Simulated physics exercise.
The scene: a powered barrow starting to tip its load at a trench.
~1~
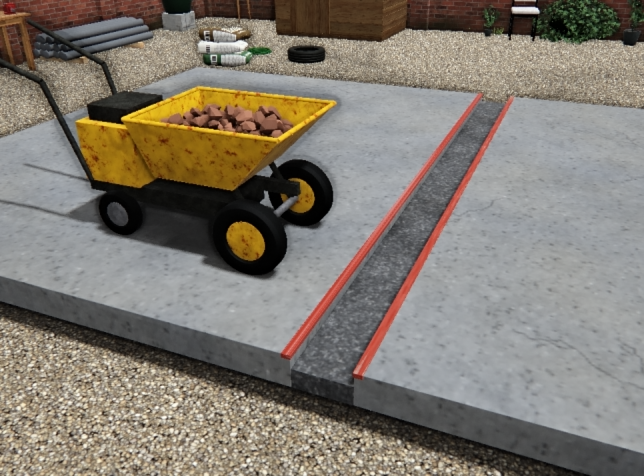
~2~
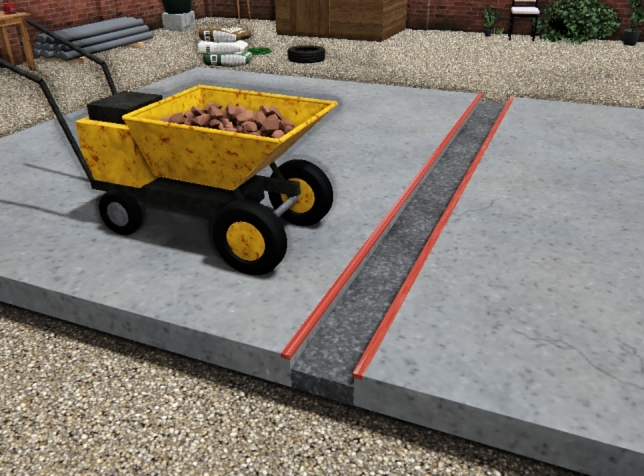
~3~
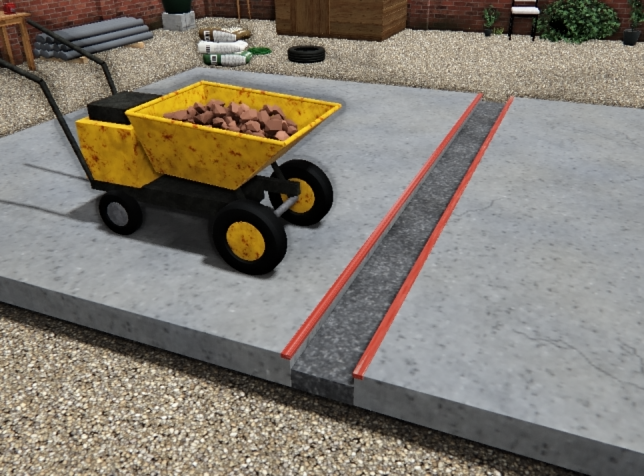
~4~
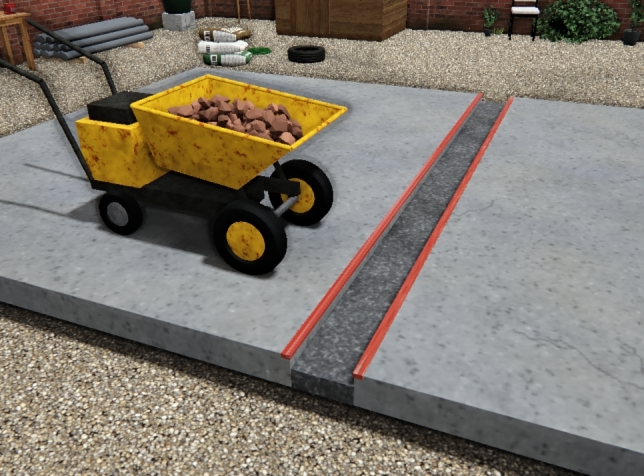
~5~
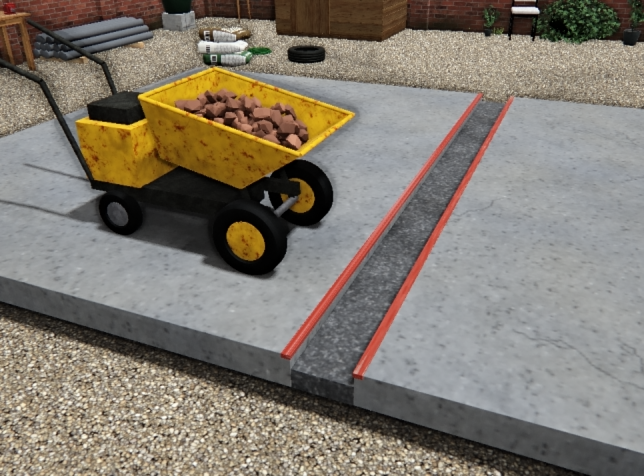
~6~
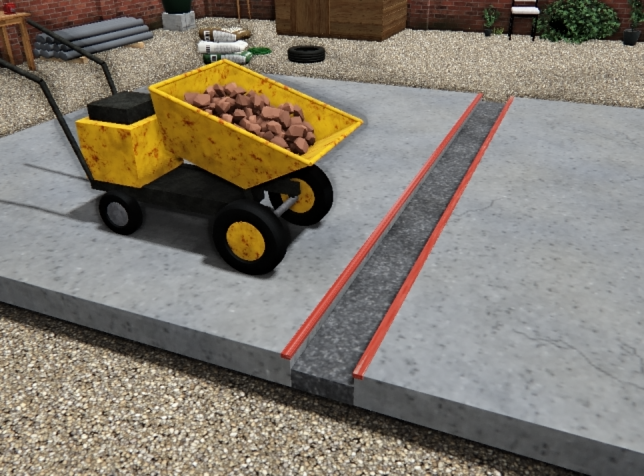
On a concrete slab in a yard, a yellow barrow's skip of reddish rubble tilting gradually forward beside a narrow red-edged trench.
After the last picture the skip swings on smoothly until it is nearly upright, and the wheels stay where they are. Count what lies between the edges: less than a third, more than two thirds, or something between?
Between the edges lies between a third and two thirds of the load.
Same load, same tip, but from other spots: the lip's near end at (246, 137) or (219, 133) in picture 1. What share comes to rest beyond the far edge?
About 20 and 10 per cent.
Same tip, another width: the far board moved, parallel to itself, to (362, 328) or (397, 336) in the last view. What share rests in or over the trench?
In turn 20 and 60 in a hundred.
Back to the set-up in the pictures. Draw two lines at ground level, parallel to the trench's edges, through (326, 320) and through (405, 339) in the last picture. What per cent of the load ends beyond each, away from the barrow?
Roughly 80 per cent, and 30 per cent.
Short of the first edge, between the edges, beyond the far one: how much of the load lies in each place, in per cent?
Short: 0 %, between: 40 %, beyond: 45 %.
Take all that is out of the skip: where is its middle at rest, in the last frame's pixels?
Around (413, 267).
Soon, skip tipped steeply; all in the skip.
A while on, skip tipped right over; about two thirds in the skip; about a quarter in or heaped over the trench; a small part beyond it; a stray few falling.
Towards the end, skip tipped right over; about a quarter in the skip; about a third in or heaped over the trench; about a third beyond it.
Finally, skip tipped right over; a small part in the skip; about a third in or heaped over the trench; about half beyond it.
